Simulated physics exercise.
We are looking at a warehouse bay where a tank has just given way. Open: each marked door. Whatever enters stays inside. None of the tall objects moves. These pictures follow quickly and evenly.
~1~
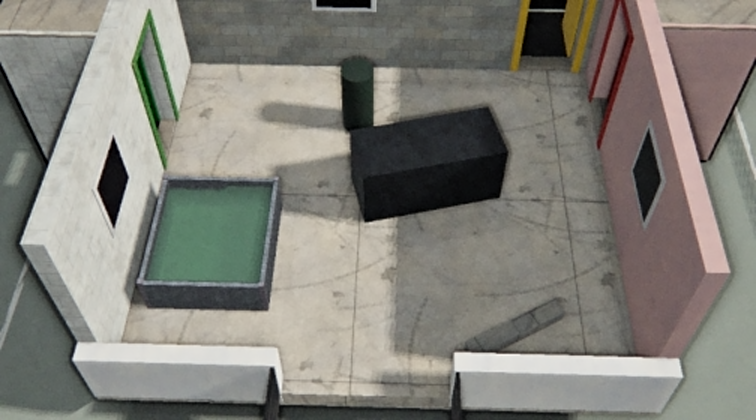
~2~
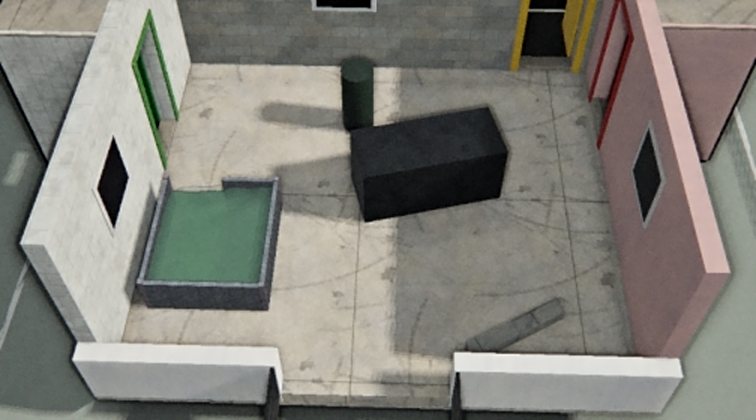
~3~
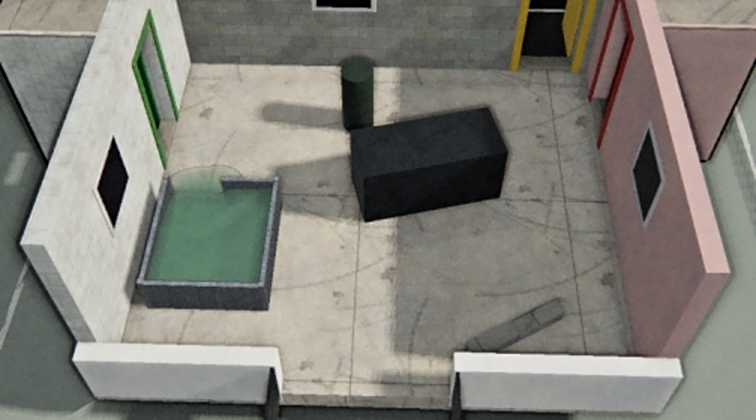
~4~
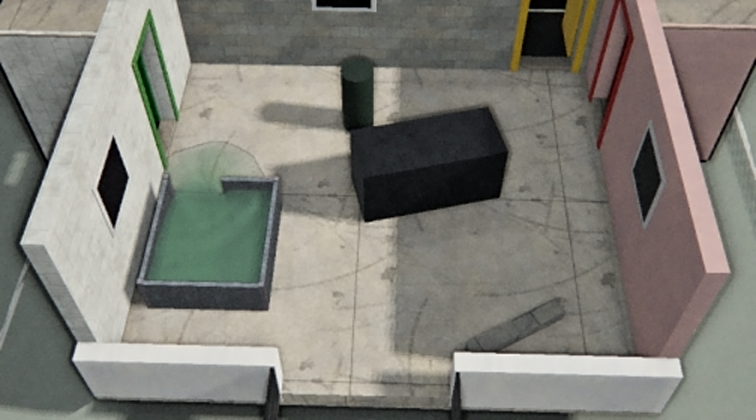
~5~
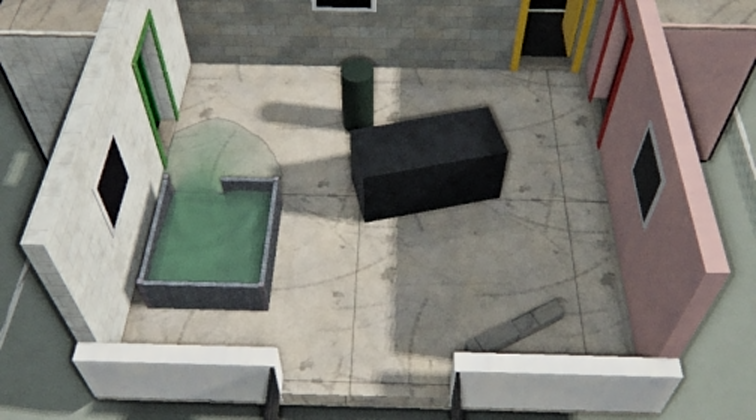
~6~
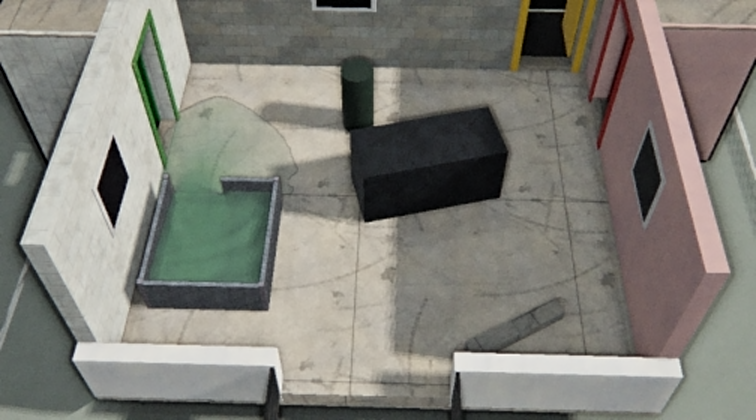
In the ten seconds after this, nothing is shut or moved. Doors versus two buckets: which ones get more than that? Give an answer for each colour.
The green door exceeds two buckets, the yellow door never exceeds two buckets, the red door never exceeds two buckets.
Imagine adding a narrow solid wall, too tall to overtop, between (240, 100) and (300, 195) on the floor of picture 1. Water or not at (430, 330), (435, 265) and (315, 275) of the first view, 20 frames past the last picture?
Listed order: Spared, spared, spared.
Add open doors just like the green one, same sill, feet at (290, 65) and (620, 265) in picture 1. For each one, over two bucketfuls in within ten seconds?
In turn: Floods, stays under.
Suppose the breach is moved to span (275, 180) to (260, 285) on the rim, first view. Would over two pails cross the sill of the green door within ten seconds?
Well, green door comes up short, as it turns out.
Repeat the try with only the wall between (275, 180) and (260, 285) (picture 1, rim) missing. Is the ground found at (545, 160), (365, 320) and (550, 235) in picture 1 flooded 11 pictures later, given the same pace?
Respectively: Parched, drenched and drenched.
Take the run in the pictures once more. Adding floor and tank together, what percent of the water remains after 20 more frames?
Estimate: Near 96 %.
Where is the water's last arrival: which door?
Observed: The red one.
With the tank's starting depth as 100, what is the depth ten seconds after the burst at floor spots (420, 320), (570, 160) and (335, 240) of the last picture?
Around 2, 10 and 4 %.
A moment on, water covers 15 % of the floor; the green door under two buckets in, the yellow door not reached, the red door not reached.
Next, water covers 20 % of the floor; the green door over two buckets in, the yellow door not reached, the red door not reached.
Then, water covers 30 % of the floor; the green door over two buckets in, the yellow door not reached, the red door not reached.
Later, water covers 50 % of the floor; the green door over two buckets in, the yellow door wet at the sill, nothing in, the red door wet at the sill, nothing in.
In the end, water covers 75 % of the floor; the green door over two buckets in, the yellow door wet at the sill, nothing in, the red door wet at the sill, nothing in.
